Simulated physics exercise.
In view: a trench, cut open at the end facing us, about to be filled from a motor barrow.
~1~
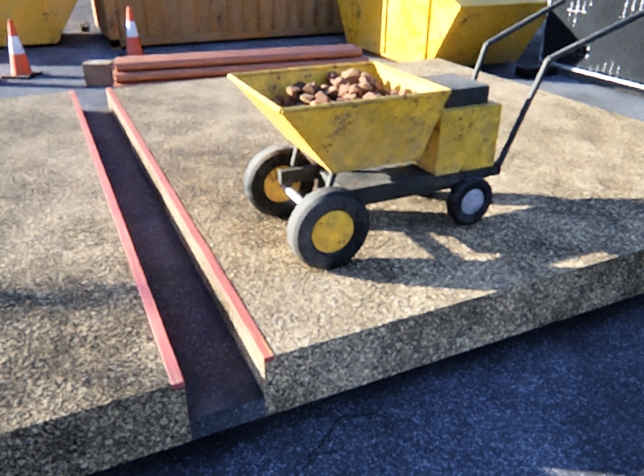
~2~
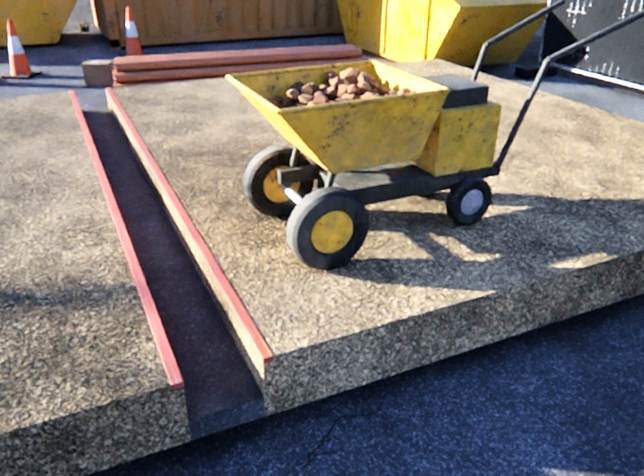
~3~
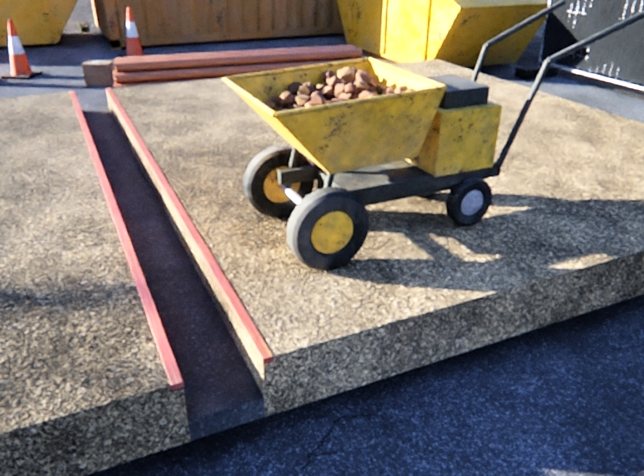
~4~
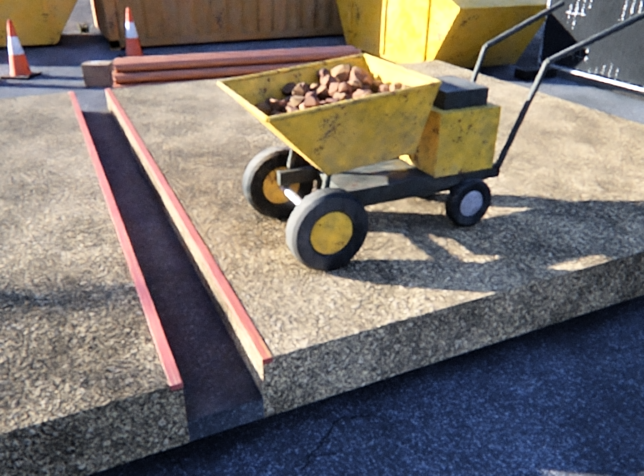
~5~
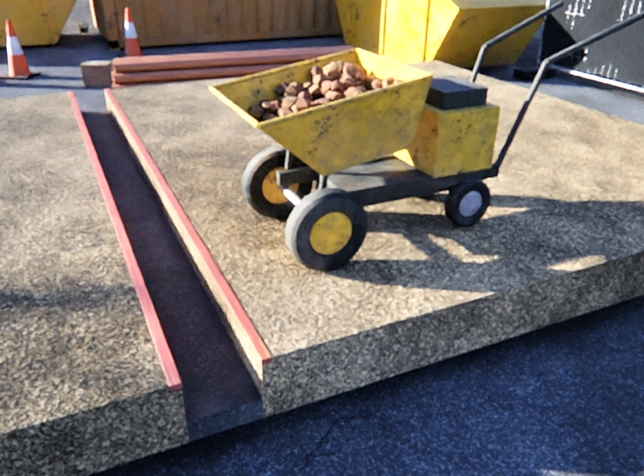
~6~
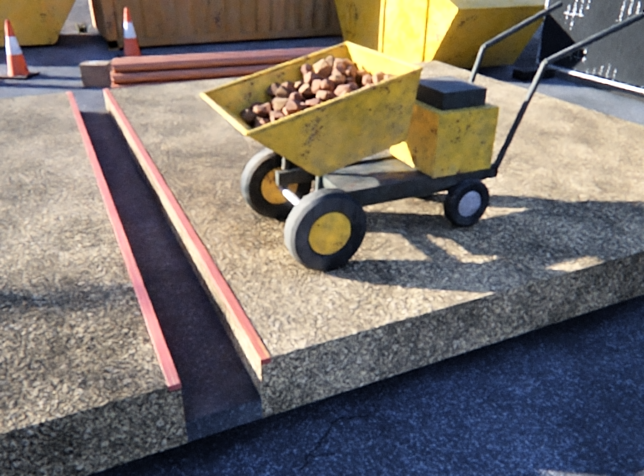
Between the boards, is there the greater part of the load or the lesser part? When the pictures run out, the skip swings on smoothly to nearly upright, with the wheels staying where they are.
The trench is likely to gain the main share of it.
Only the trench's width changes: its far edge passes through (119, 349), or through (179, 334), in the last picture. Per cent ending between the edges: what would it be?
You'd get 100 % in the first case and 40 % in the second.
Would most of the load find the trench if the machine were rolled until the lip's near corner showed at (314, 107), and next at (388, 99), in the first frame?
Stop 1: Beyond half. Stop 2: Short of half.
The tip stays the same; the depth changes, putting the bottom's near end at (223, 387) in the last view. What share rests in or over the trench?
Roughly 40 in a hundred.
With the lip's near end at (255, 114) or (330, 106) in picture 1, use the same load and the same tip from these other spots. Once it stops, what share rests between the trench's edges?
The shares come out close to 30 and 80 per cent, in that order.
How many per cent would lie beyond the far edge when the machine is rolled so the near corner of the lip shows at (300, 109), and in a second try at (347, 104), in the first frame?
In order: 10 % and 0 %.
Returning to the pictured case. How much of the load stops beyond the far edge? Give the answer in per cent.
That share is about 30 percent.
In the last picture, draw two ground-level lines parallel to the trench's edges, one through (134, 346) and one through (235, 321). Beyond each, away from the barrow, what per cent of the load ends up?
Result, first then second: 20 %, 100 %.
Shortly afterwards, skip tipped steeply; the whole lot in the skip.
Next, skip tipped steeply; the bulk in the skip; a little in or heaped over the trench; a little beyond it; only a few falling.
Some moments later, skip tipped right over; a little in the skip; near two thirds in or heaped over the trench; near a third beyond it.
In the end, skip tipped right over; only a few in the skip; near two thirds in or heaped over the trench; near a third beyond it.
